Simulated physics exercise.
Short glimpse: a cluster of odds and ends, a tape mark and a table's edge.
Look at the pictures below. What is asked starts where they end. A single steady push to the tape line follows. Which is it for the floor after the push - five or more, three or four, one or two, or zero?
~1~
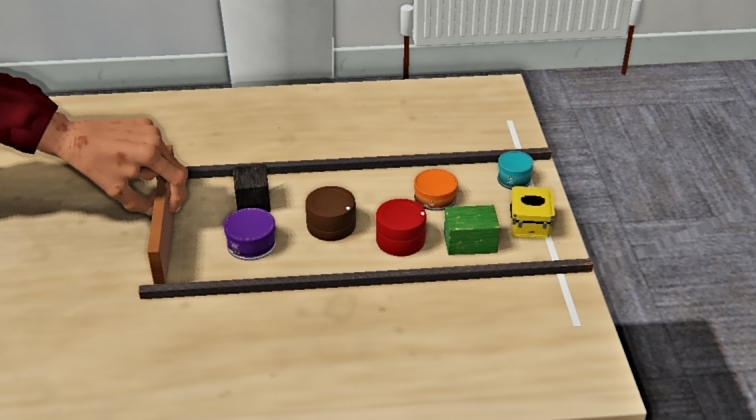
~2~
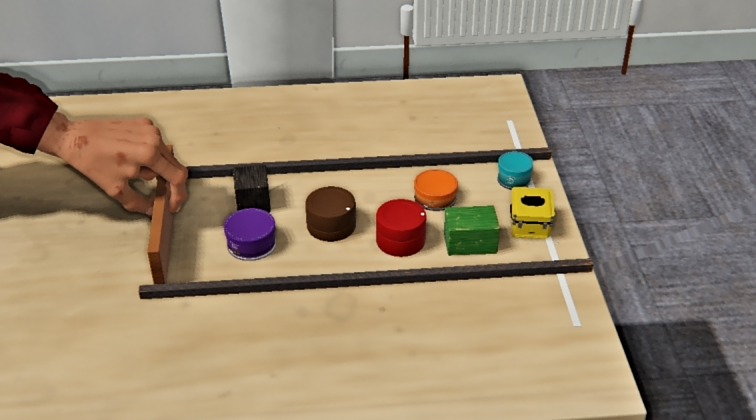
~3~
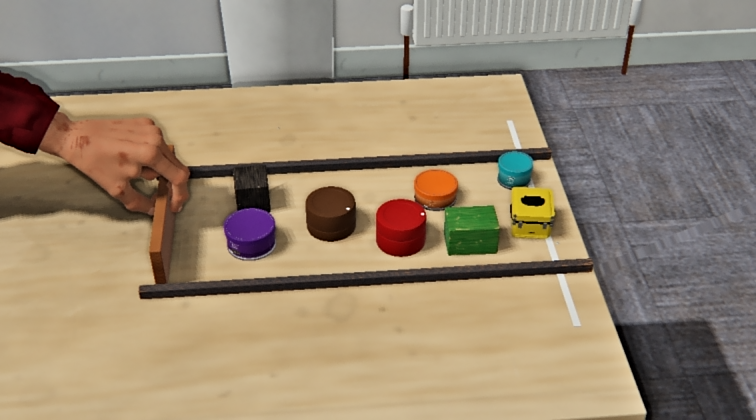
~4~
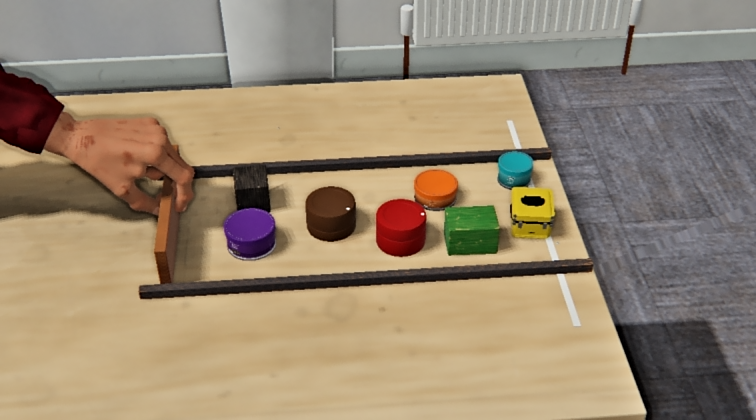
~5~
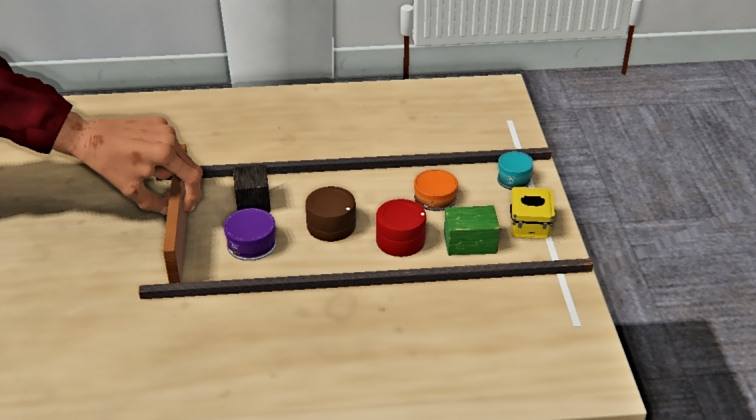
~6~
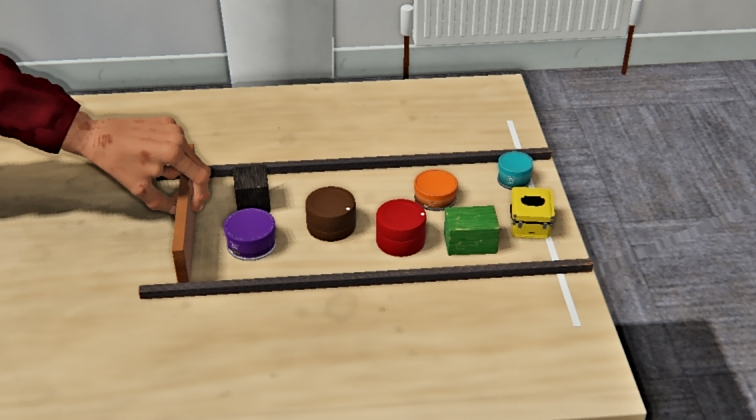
The table loses five or above.
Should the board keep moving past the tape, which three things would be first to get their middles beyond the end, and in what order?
In order they are the green block, the turquoise tin and the yellow case.
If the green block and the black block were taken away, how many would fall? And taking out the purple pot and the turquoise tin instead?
The number fallen is 4, and in the other try 3.
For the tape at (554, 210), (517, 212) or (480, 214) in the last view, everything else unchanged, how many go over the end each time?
7, 4, 2.
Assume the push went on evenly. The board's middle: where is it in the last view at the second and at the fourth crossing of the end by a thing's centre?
The first one at (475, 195), the next at (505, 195).
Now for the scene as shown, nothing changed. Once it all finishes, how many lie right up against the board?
It's 2 of them.
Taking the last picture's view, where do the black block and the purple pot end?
Result: One about (548, 172), other about (572, 222).
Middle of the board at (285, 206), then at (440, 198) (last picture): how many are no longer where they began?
The counts are 3 and 8.
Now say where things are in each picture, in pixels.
In the first frame, yellow case (531, 213); turquoise tin (515, 171); green block (471, 230); board (164, 213); tape (539, 211).
In the second frame, turquoise tin (515, 171); board (164, 213).
In the third frame, green block (471, 231); red lid (401, 228).
In the fourth frame, yellow case (531, 213); black block (252, 190).
In the fifth frame, turquoise tin (515, 171); brown lid (331, 214).
In the sixth frame, yellow case (531, 213); turquoise tin (515, 171); green block (471, 231); board (186, 212); tape (539, 211).
Soon after, none off yet; yellow case at rest near (531, 213); turquoise tin at rest near (515, 171); green block at rest near (471, 231).
At rest, the number that fall off is five or more; fallen, brown lid, red lid, orange pot, green block, turquoise tin and yellow case.
